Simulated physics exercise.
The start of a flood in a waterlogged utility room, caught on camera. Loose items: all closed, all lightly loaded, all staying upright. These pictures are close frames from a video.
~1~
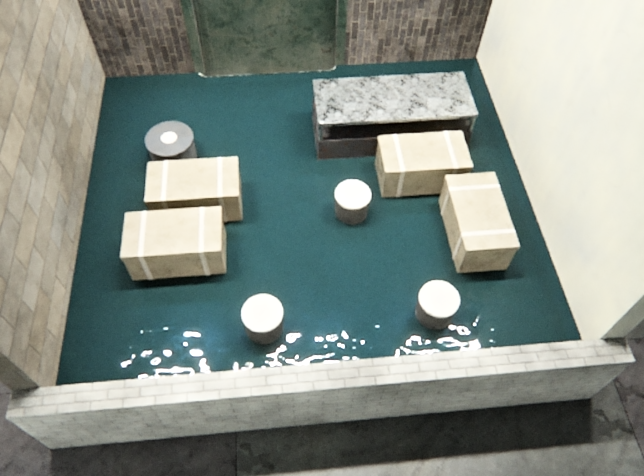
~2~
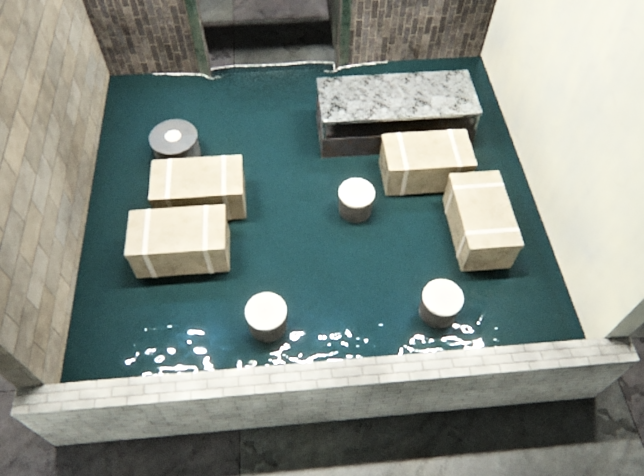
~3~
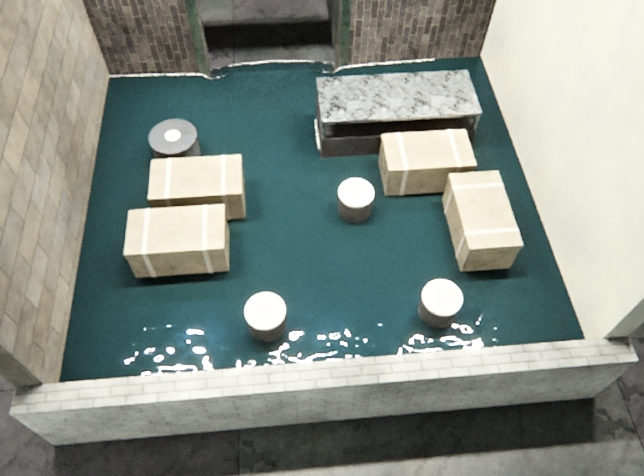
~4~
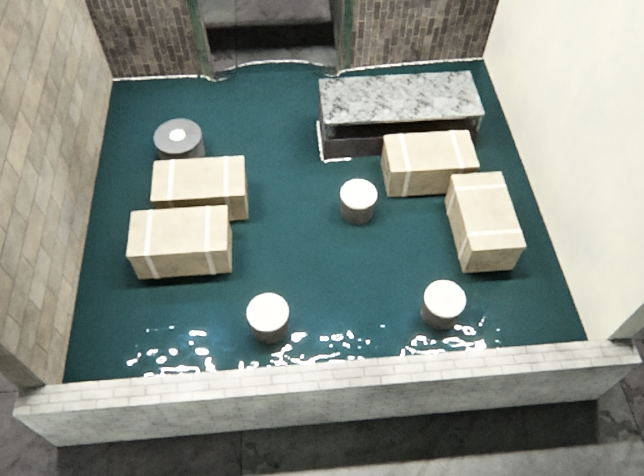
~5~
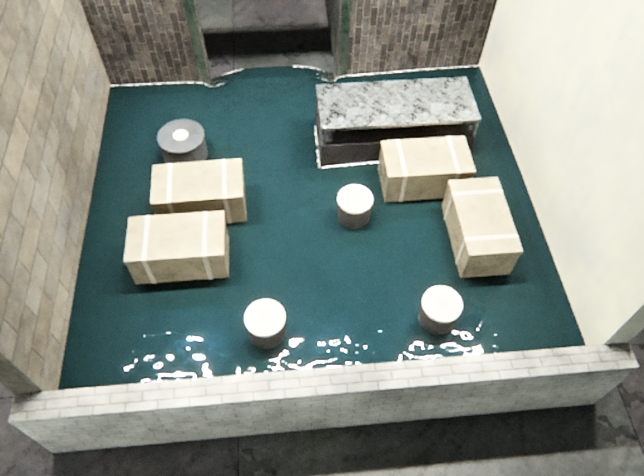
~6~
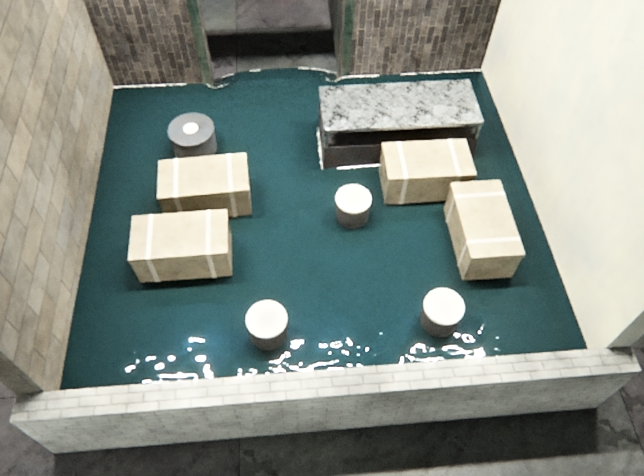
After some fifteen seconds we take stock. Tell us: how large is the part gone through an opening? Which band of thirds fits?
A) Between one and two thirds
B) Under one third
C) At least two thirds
Option A: Between one and two thirds.
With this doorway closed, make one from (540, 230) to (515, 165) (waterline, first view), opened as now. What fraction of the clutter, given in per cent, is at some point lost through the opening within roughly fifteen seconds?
I'd guess around 10 percent.
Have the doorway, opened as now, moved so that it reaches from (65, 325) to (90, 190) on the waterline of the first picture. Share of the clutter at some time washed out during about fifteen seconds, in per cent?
Share reached: 60 %.
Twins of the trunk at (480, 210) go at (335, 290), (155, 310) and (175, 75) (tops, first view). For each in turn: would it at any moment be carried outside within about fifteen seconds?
The first remains behind, the second remains behind, the third departs.
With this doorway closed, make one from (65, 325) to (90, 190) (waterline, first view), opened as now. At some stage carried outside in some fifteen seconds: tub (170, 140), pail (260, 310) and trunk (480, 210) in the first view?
Listed order gives departs, departs, stays put.
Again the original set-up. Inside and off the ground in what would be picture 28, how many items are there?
I make it 5.
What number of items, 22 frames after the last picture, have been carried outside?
That makes 3.
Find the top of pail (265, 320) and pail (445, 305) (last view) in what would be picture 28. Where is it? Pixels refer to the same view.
Near (226, 267) and (405, 282).
A moment on, 0 of 8 are out; 8 afloat.
Next, 2 of 8 are out; 6 afloat.
Later, 3 of 8 are out; 5 afloat.
In the end, 4 of 8 are out; 4 afloat.
